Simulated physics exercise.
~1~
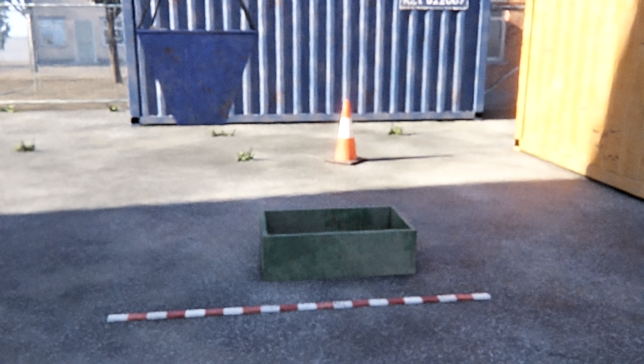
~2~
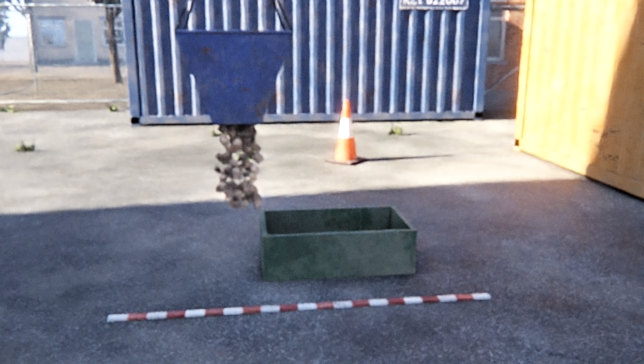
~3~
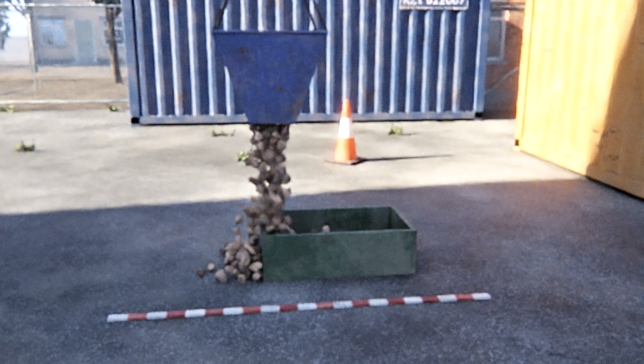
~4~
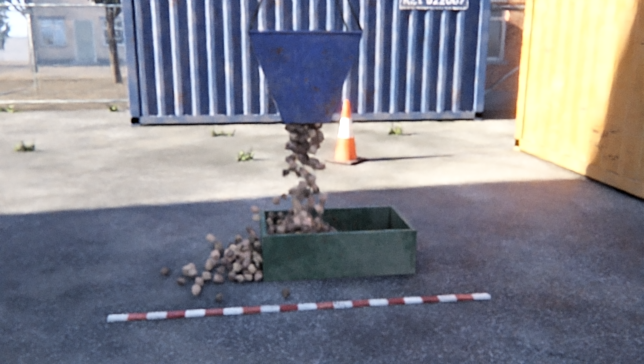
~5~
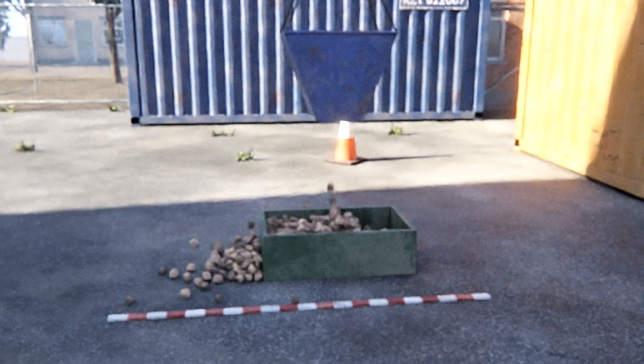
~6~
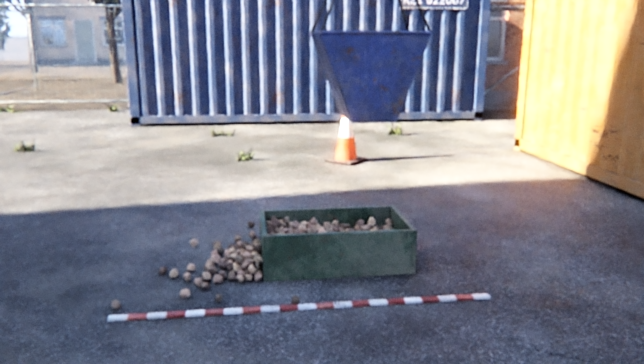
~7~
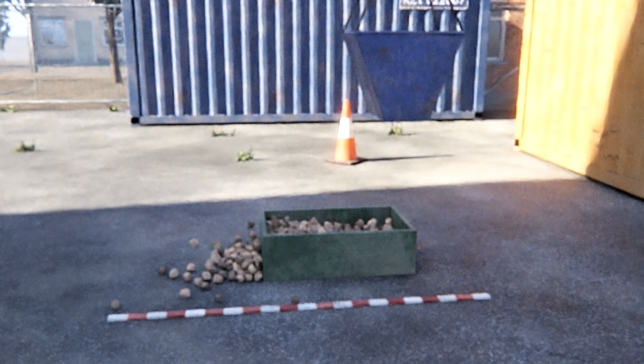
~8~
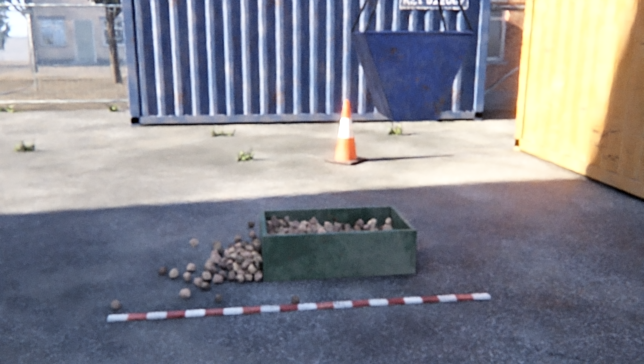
In a paved yard by a blue shipping container, a blue skip moved right, pouring brown stones that first piled up left of a green bin and then dropped inside it; the emptied skip drifted on, leaving most stones in the bin.
